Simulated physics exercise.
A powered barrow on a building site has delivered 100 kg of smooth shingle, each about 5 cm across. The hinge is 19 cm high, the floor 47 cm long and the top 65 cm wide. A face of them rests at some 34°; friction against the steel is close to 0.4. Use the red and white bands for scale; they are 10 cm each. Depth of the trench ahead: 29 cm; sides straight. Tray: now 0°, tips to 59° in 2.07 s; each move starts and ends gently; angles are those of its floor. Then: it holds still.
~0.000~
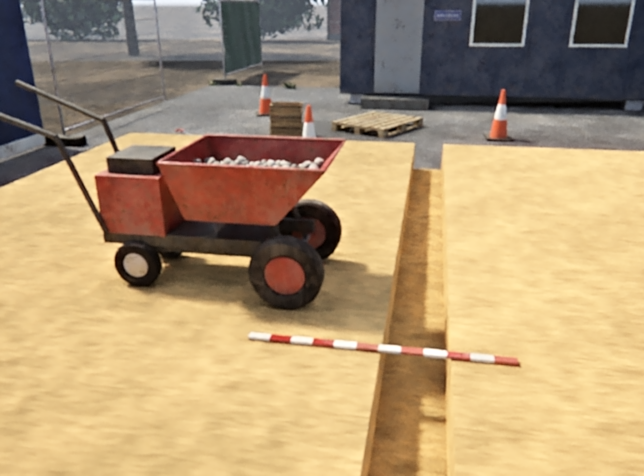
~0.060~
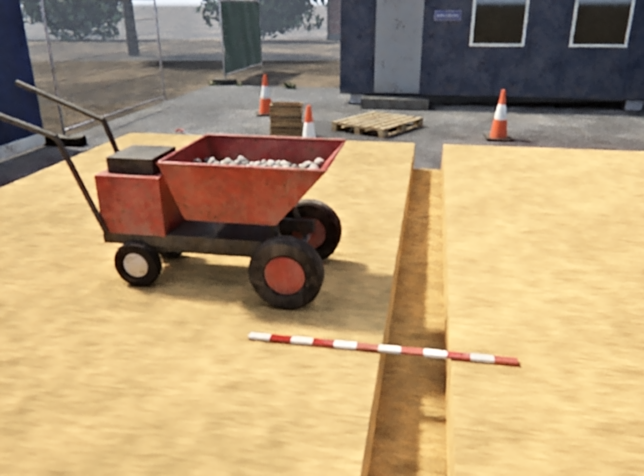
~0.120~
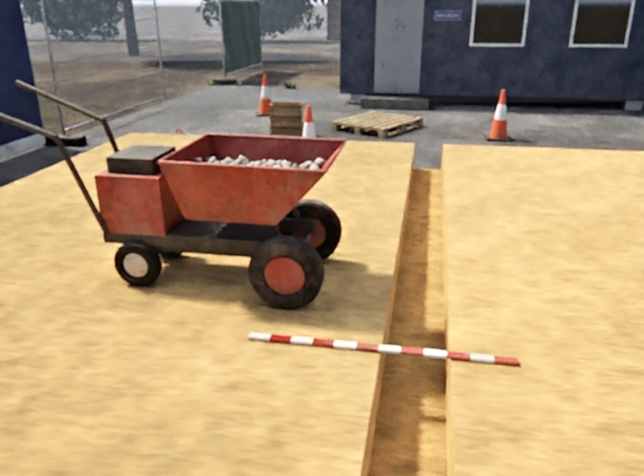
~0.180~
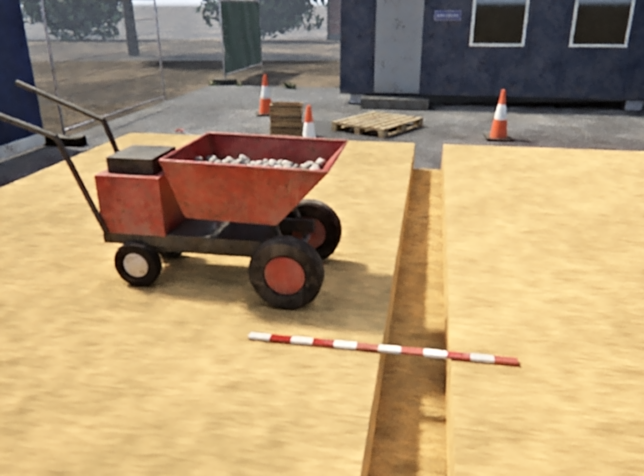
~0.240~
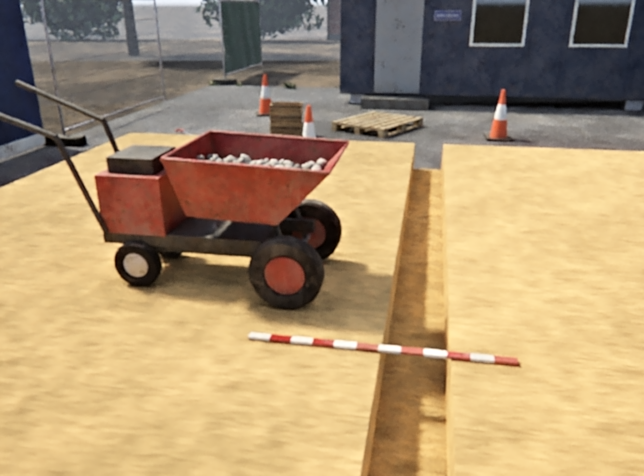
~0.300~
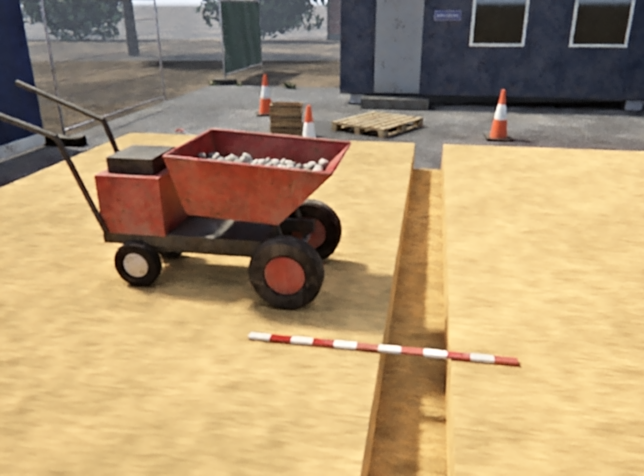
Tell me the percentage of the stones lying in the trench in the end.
Close to 84 %.
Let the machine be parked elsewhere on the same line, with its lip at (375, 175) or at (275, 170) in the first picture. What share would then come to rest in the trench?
It comes to about 20 and 80 in a hundred.
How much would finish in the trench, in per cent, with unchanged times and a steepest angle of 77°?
In that case around 80 percent.
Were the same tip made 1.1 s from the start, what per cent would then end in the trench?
Then about 75 per cent.
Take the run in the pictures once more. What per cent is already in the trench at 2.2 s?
Some 30 per cent.
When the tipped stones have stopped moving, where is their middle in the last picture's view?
Centre estimate: Around (426, 323).
After 1.5 s the floor is at 50°; 100 % in the tray; the foremost stones are at (388, 226).
After 2.2 s the floor is at 59°; 64 % in the tray, 29 % in the trench, 7 % past the trench; the foremost stones are at (485, 302).
After 2.5 s the floor is at 59°; 40 % in the tray, 45 % in the trench, 15 % past the trench; the foremost stones are at (534, 300).
After 4.5 s the floor is at 59°; 0 % in the tray, 84 % in the trench, 16 % past the trench; the foremost stones are at (556, 299).
